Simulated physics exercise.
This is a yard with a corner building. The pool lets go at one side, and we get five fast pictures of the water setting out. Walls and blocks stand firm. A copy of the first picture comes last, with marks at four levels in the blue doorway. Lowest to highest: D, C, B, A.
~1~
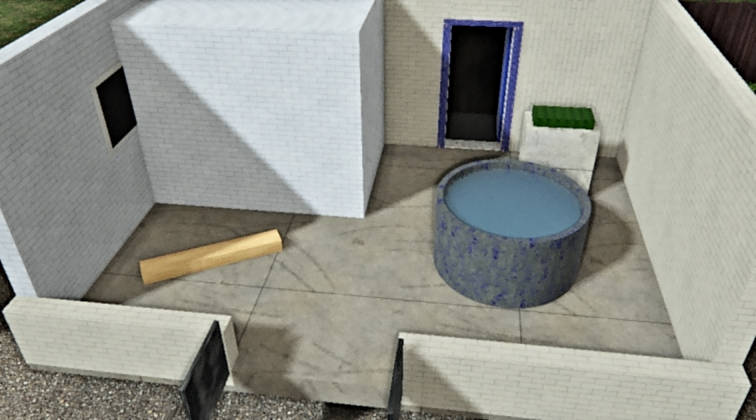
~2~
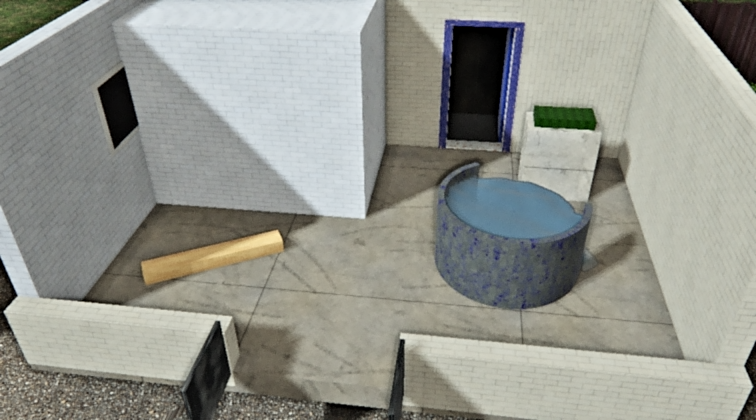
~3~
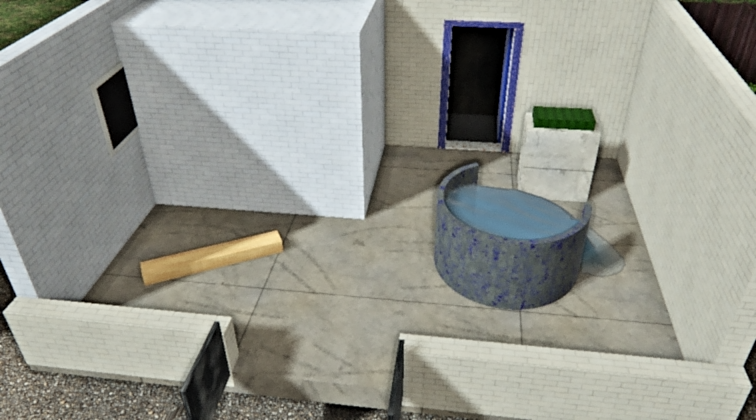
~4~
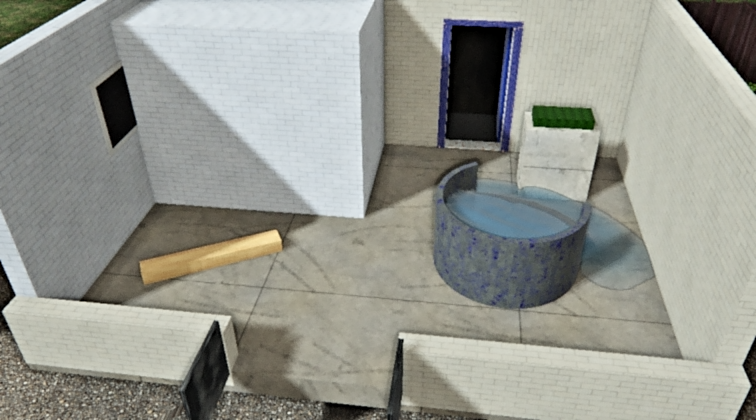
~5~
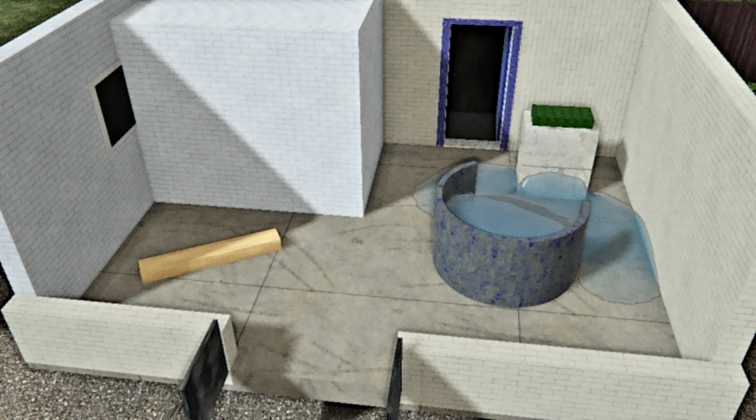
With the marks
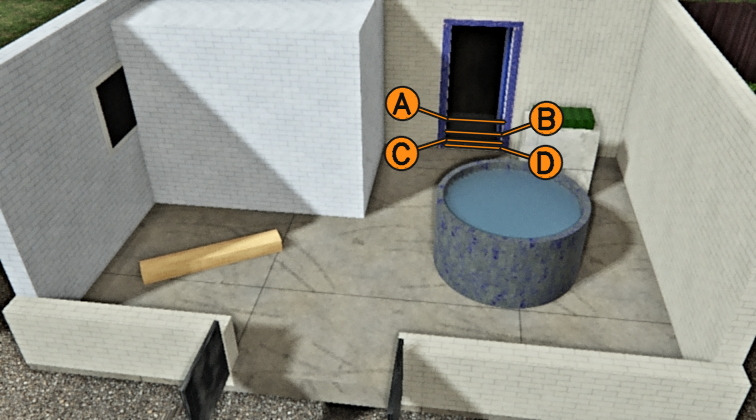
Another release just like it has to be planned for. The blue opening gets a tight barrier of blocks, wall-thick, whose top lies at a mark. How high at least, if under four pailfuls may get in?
B is the one.
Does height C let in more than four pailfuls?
Yes.
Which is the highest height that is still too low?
The answer is C.
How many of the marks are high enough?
Two.
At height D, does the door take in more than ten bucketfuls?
Yes, clearly.
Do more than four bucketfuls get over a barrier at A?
No, not at all.
In orange, A at (475, 120); B at (474, 133); C at (473, 141); D at (473, 146); from the bottom up D, C, B, A.
For height A, nothing gets over.
For height B, a bucket or two gets in.
For height C, about 13 bucketfuls get in.
For height D, dozens of bucketfuls pour in.
